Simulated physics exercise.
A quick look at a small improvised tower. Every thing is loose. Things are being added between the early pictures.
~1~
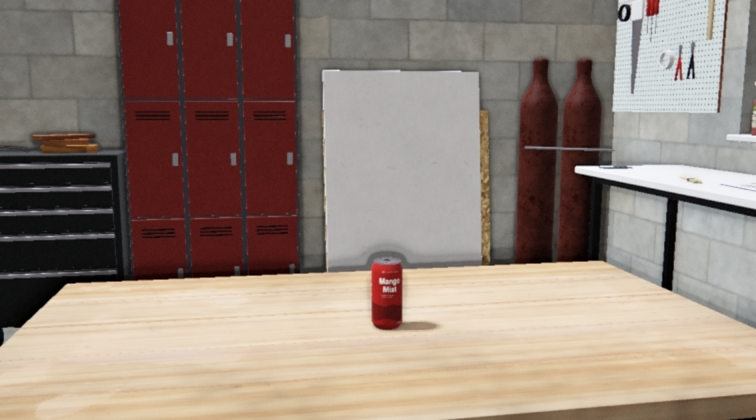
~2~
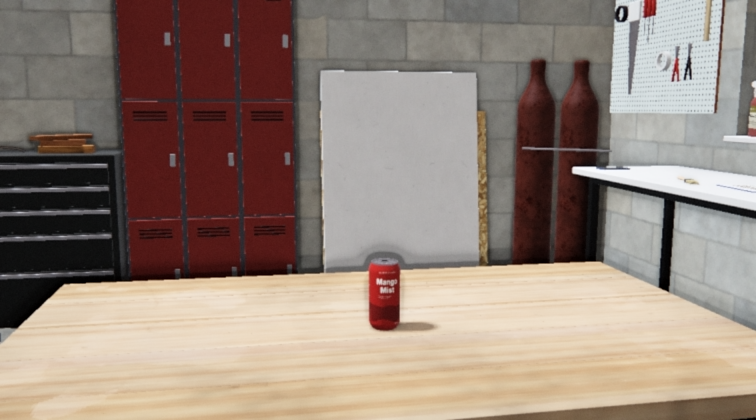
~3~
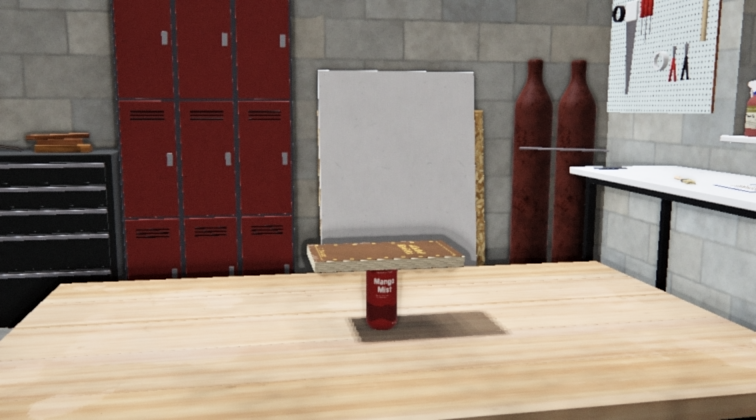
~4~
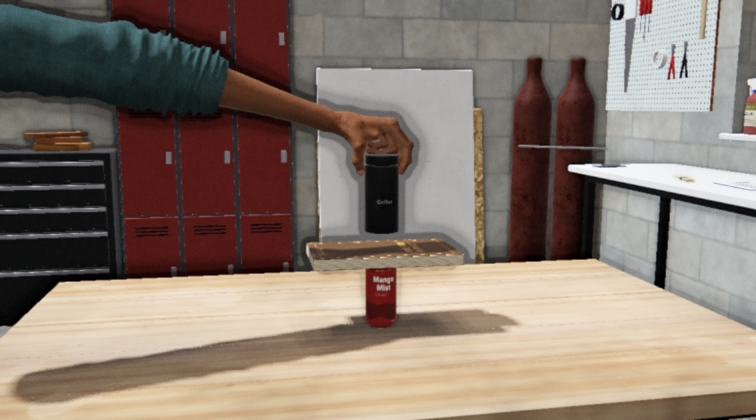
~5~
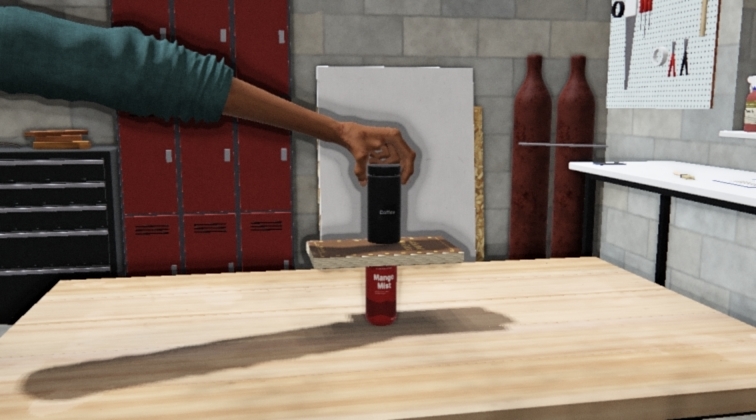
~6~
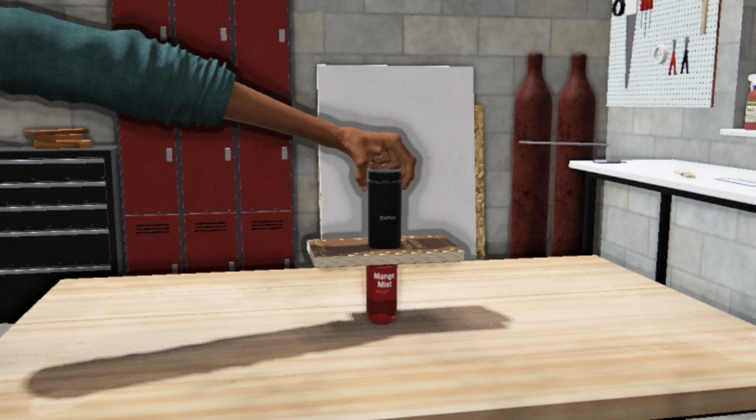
In a workshop, a board appears atop a red can and a hand lowers a black jar onto it.
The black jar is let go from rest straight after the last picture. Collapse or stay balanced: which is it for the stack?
Survives.
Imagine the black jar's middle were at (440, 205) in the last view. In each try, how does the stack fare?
What happens next is that it goes down.
Then, 0.30 s after the last picture, nothing has stirred.
Then, 0.70 s after the last picture, black jar resting near (385, 209).
At rest, all 3 in place. Seen from the same camera at the end, black jar near (385, 209). The stack stays up.
